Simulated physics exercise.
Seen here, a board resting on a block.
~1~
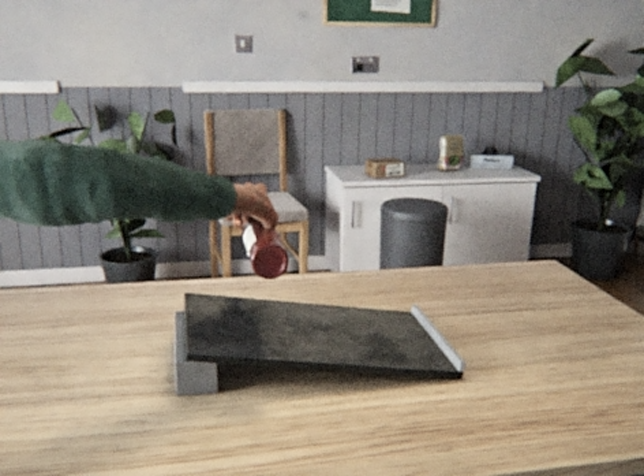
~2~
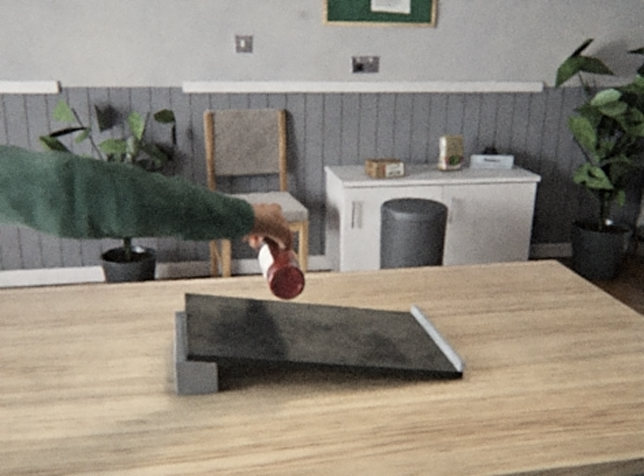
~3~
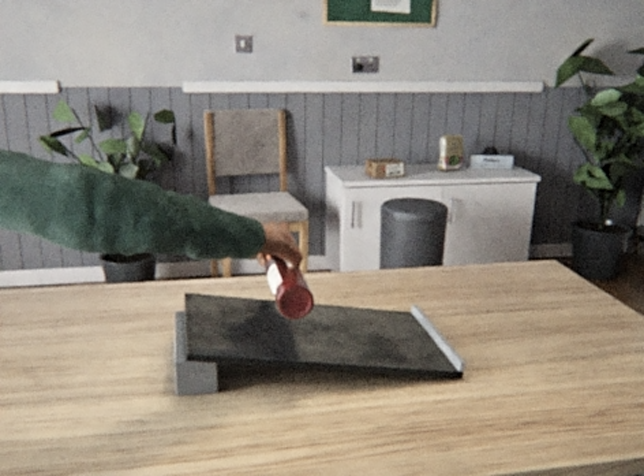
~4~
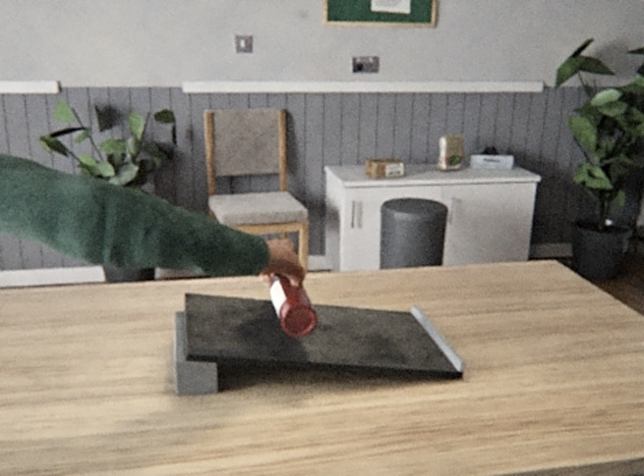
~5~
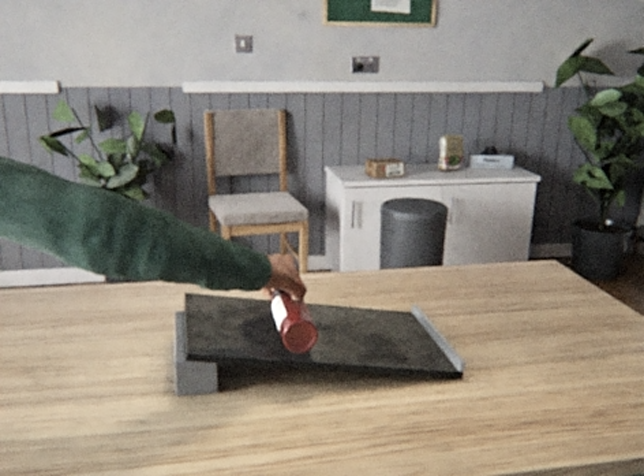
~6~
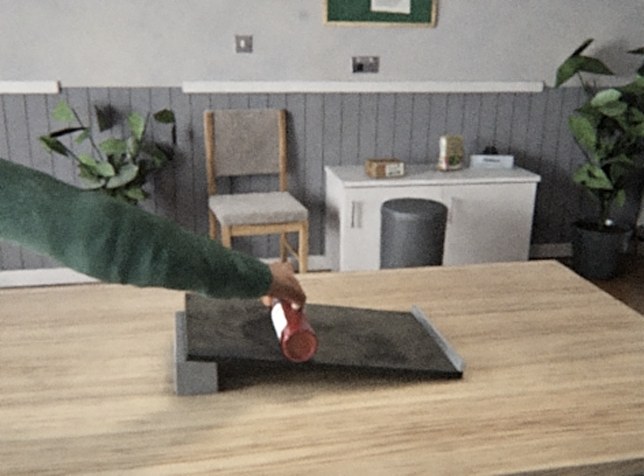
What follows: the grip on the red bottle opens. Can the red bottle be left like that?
It runs down the board.
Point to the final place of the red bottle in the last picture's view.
Near (423, 324).
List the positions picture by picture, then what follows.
The first frame shows still above its spot; red bottle (260, 236).
The second frame shows still above its spot; red bottle (276, 255).
The third frame shows still above its spot; red bottle (284, 274).
The fourth frame shows still above its spot; red bottle (287, 290).
The fifth frame shows still above its spot; red bottle (288, 305).
The sixth frame shows in place under the hand; red bottle (288, 313).
Then, 0.60 s past the last view, red bottle displaced well along near (344, 317).
Then, 0.90 s past the last view, red bottle displaced well along near (424, 322).
Finally, moved from the start, red bottle. Final places as the last picture's camera would see them, red bottle near (423, 324). The red bottle goes downhill.
